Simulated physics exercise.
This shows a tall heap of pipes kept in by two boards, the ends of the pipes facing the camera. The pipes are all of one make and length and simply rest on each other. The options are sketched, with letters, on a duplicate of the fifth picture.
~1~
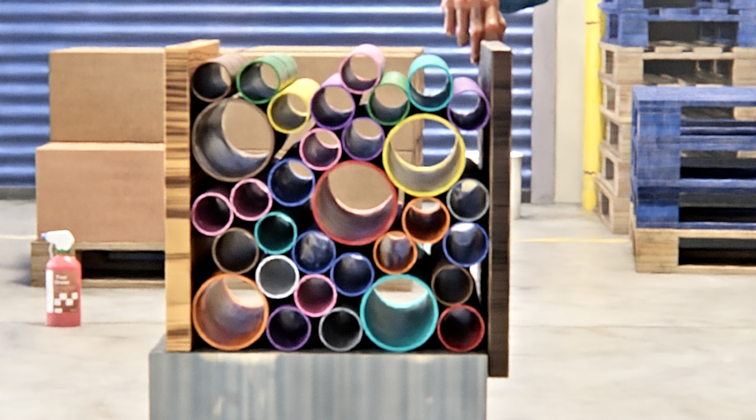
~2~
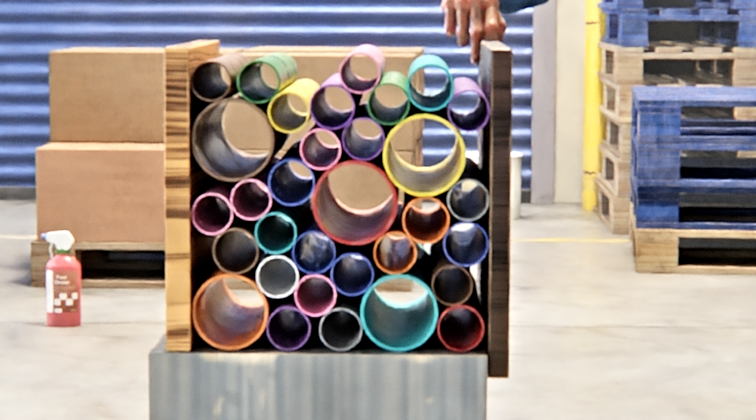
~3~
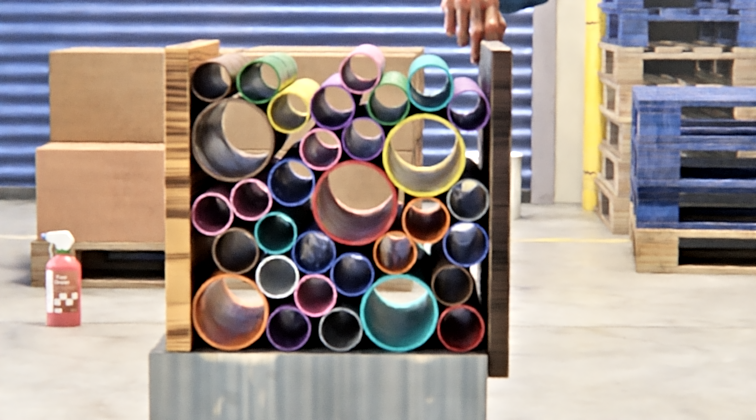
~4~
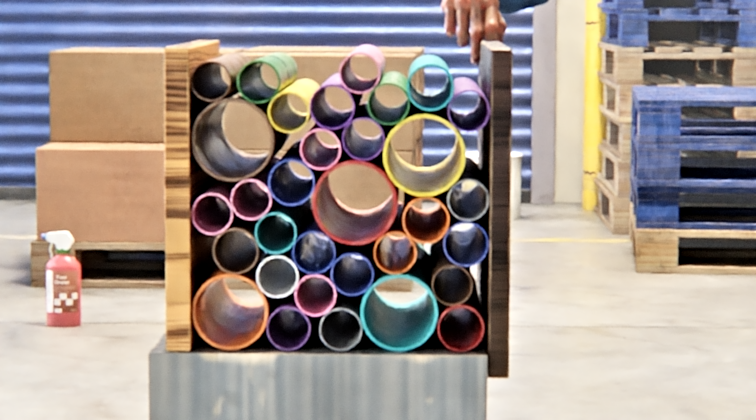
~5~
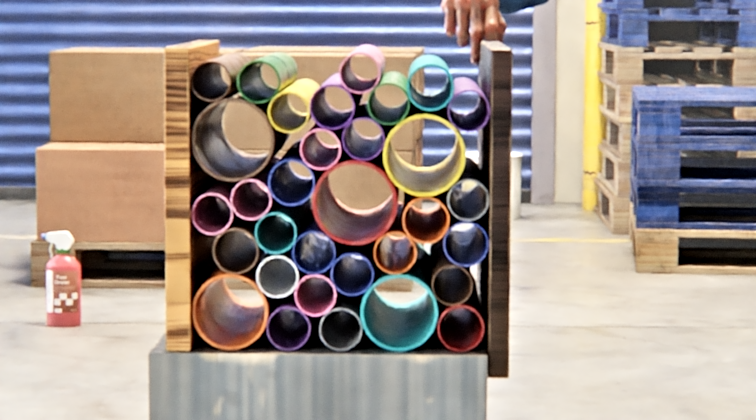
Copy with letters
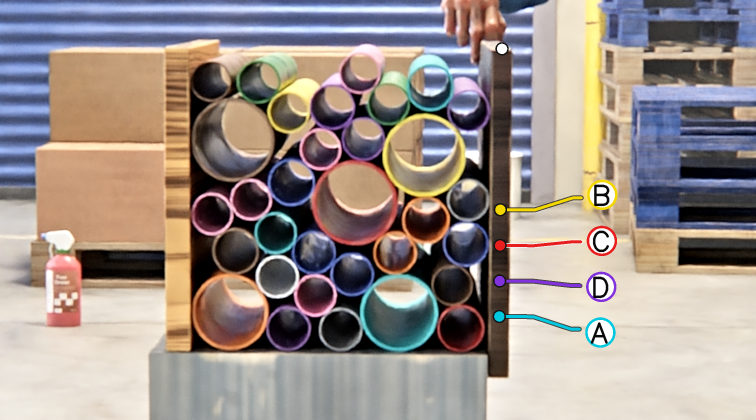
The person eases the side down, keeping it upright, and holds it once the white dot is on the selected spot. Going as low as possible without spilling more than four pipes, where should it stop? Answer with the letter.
The last mark within the limit is B.
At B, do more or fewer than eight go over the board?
It loses fewer than eight.
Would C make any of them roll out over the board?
At C: Yes.
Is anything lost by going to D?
At D: Yes.
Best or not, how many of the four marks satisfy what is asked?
One of them.
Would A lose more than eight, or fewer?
At A, more than eight.
On the marked copy, A at (499, 316); B at (500, 209); C at (500, 246); D at (500, 281); the white dot at (502, 49).
With B. Early on, top of the board (490, 122).
Further on, top of the board (489, 206).
At the end, top of the board (489, 208), two out over the board.
As for the rest, A more than four out over the board; C more than four out over the board; D more than four out over the board.
